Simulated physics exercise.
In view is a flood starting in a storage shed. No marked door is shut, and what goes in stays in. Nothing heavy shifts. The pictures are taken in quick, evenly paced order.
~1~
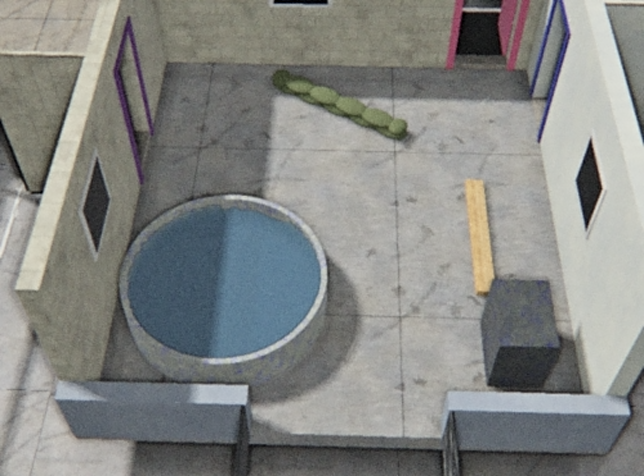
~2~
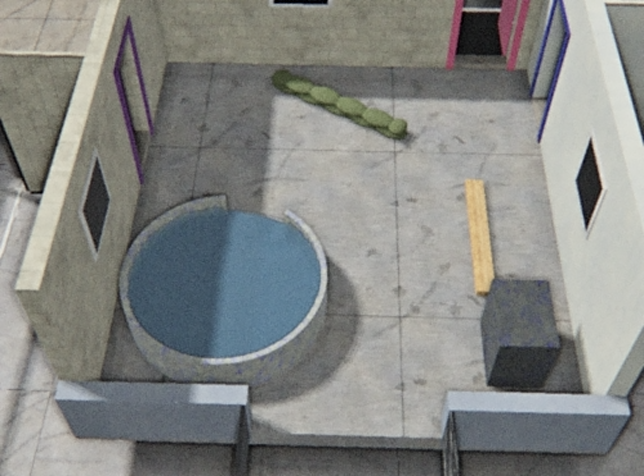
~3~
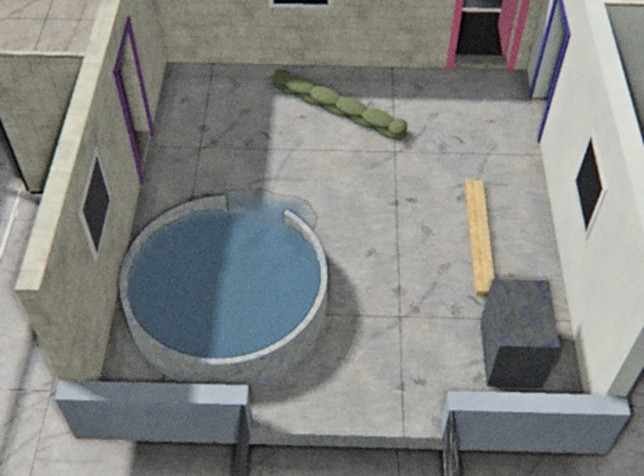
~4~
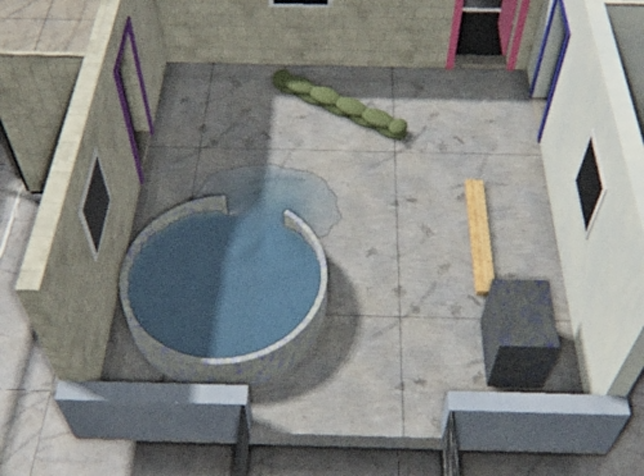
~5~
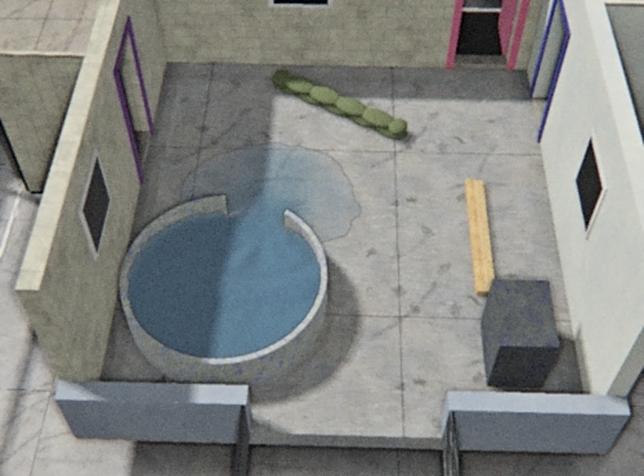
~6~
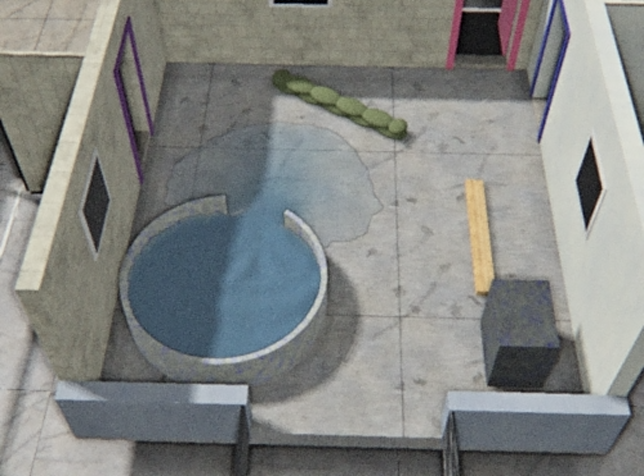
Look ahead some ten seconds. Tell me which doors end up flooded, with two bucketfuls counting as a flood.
Outcome: The purple door will get two buckets at most, the pink door will get two buckets at most, the blue door will get more than two buckets.
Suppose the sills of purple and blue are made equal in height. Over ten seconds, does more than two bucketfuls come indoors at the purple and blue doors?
Outcome: Purple is swamped; blue copes.
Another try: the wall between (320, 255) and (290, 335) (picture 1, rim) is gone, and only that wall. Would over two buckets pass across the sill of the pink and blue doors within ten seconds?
Well, the pink one crosses the threshold, and the blue one crosses the threshold too.
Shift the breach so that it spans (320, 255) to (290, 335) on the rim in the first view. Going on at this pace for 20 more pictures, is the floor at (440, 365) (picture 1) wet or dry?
That spot ends up swamped.
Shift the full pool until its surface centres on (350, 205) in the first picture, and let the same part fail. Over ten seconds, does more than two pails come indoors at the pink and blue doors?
Taking them in turn, the pink door surpasses that, while the blue door surpasses that.
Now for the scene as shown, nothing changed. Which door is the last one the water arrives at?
From what the pictures show, it's the door marked pink.
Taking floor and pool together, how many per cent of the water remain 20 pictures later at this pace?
Some 100 per cent has not gone.
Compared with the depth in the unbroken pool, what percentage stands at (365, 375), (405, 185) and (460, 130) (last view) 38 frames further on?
The three come to near 0, 10 and 6 per cent respectively.
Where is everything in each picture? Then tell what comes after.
Still water in the round pool at (224, 277), in the first picture.
The front is at a hidden place, out from the gap on the round pool's far side, in the second picture.
Water pours out on the round pool's far side and has run to (225, 197), in the third picture.
The front is at (312, 177), out from the gap on the round pool's far side, in the fourth picture.
Water pours out on the round pool's far side and has run to (320, 157), in the fifth picture.
Water pours out on the round pool's far side and has run to (310, 129), in the sixth picture.
A moment on, water covers 25 % of the floor; the purple door wet at the sill, nothing in, the pink door not reached, the blue door not reached.
Next, water covers 35 % of the floor; the purple door wet at the sill, nothing in, the pink door not reached, the blue door not reached.
Then, water covers 45 % of the floor; the purple door wet at the sill, nothing in, the pink door not reached, the blue door under two buckets in.
Later, water covers 75 % of the floor; the purple door wet at the sill, nothing in, the pink door wet at the sill, nothing in, the blue door over two buckets in.
In the end, water covers 90 % of the floor; the purple door wet at the sill, nothing in, the pink door wet at the sill, nothing in, the blue door over two buckets in.
